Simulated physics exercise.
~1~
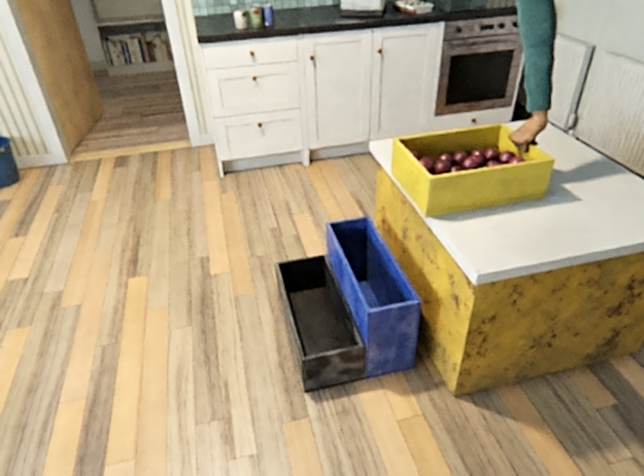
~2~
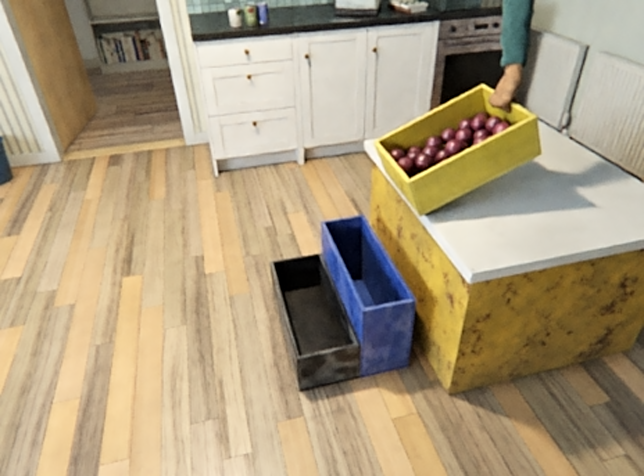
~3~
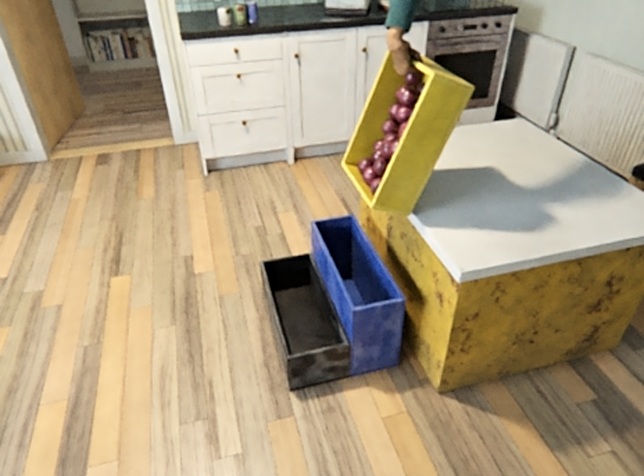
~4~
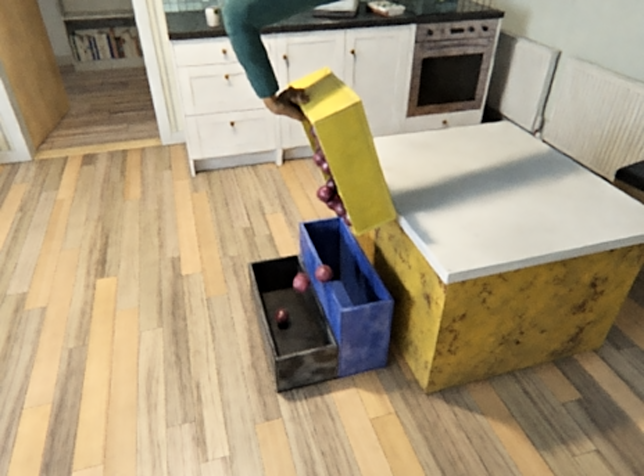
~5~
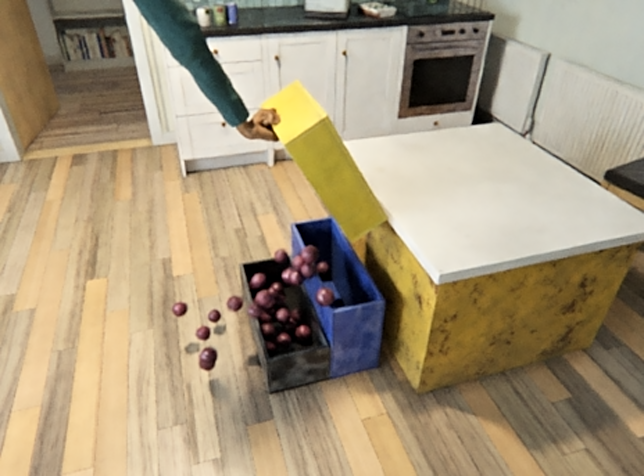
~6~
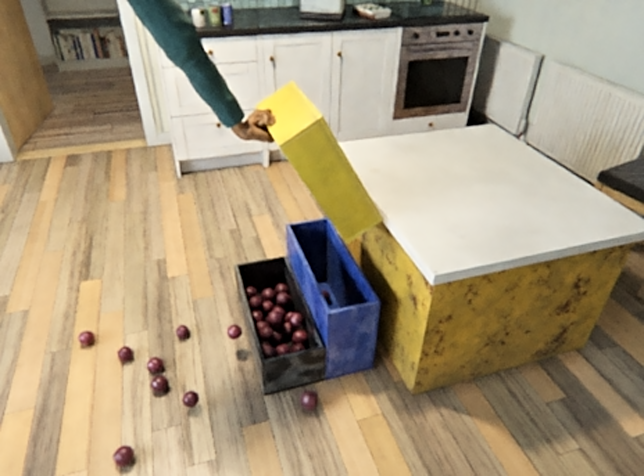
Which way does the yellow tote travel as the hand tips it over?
The yellow tote moves to the left as it is tipped.
In a kitchen, a hand tips a yellow tote of red onions off a bench toward a blue tote and a black trough on the floor, and the onions tumble out, most landing in the farther black trough while several scatter across the floorboards.
